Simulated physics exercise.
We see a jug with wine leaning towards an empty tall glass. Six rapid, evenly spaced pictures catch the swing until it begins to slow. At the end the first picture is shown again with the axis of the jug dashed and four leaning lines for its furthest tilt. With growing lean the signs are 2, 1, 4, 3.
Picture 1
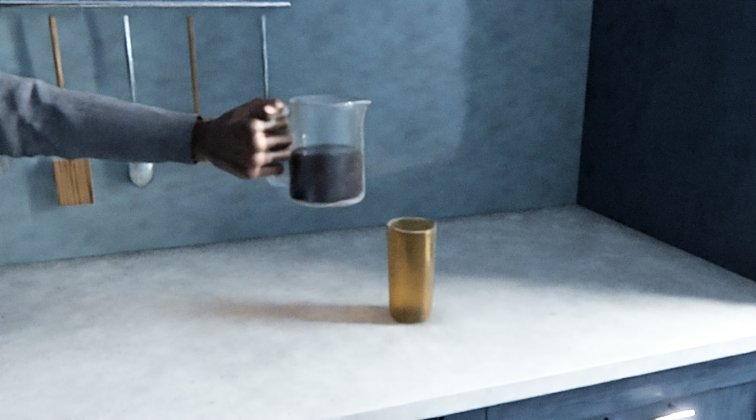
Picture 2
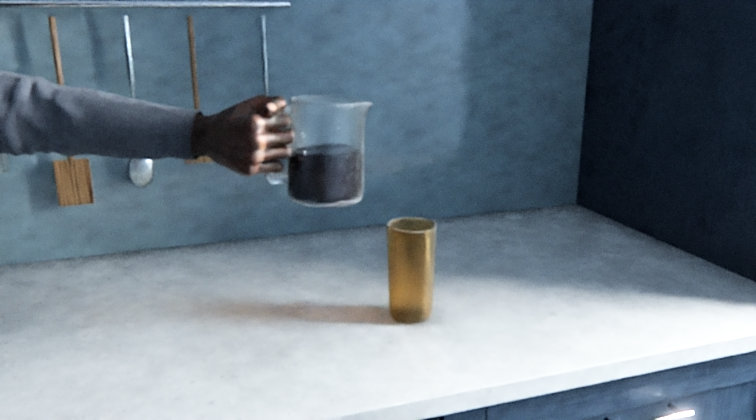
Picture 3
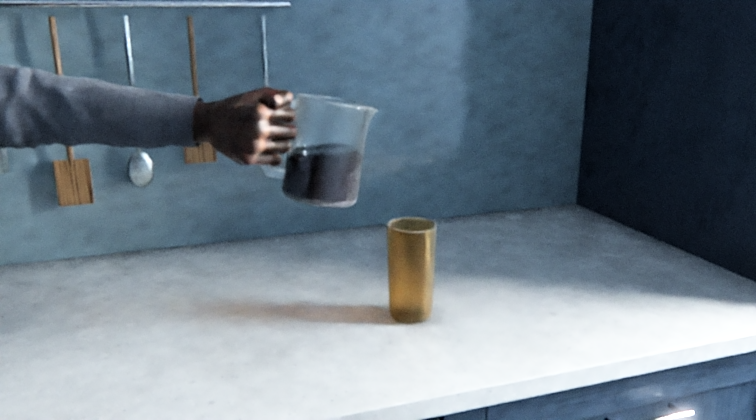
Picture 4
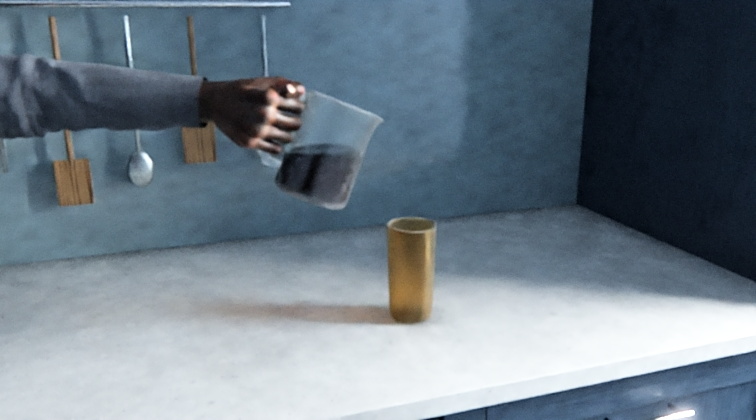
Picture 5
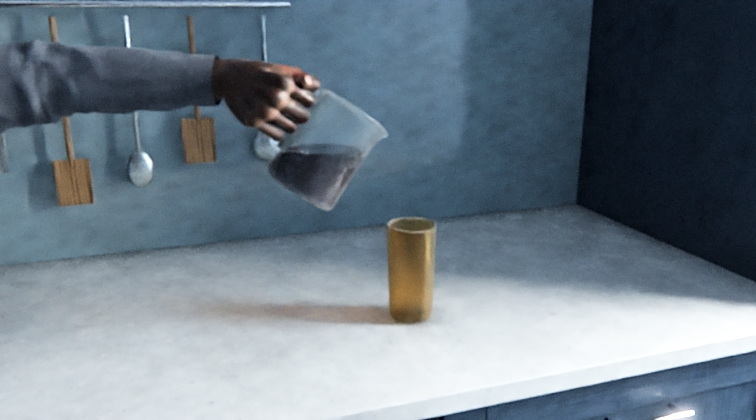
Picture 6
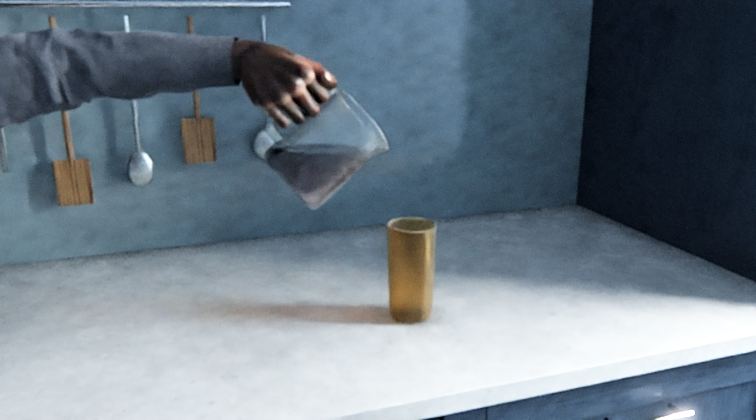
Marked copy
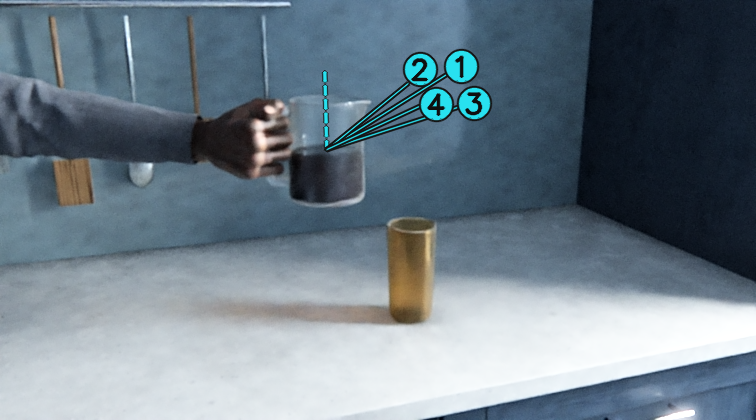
The footage shows a hand holding a clear jug of dark liquid above a pale counter, to the left of a tall amber glass, then steadily tilting the jug rightward to a steep angle while the liquid stays inside.
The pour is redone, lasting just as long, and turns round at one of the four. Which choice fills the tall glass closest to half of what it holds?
Choose 3.
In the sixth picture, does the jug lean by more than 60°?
No, it does not.
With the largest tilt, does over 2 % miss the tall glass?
No.
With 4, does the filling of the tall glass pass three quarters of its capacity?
No, less.
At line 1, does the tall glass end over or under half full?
Under half.
In cyan, 1 at (446, 74); 2 at (408, 83); 3 at (457, 107); 4 at (419, 106).
With 1, the tall glass ends with about 13 % of what it can hold.
With 2, the tall glass ends with about 3 % of what it can hold.
With 3, the tall glass ends with about 50 % of what it can hold.
With 4, the tall glass ends with about 30 % of what it can hold.
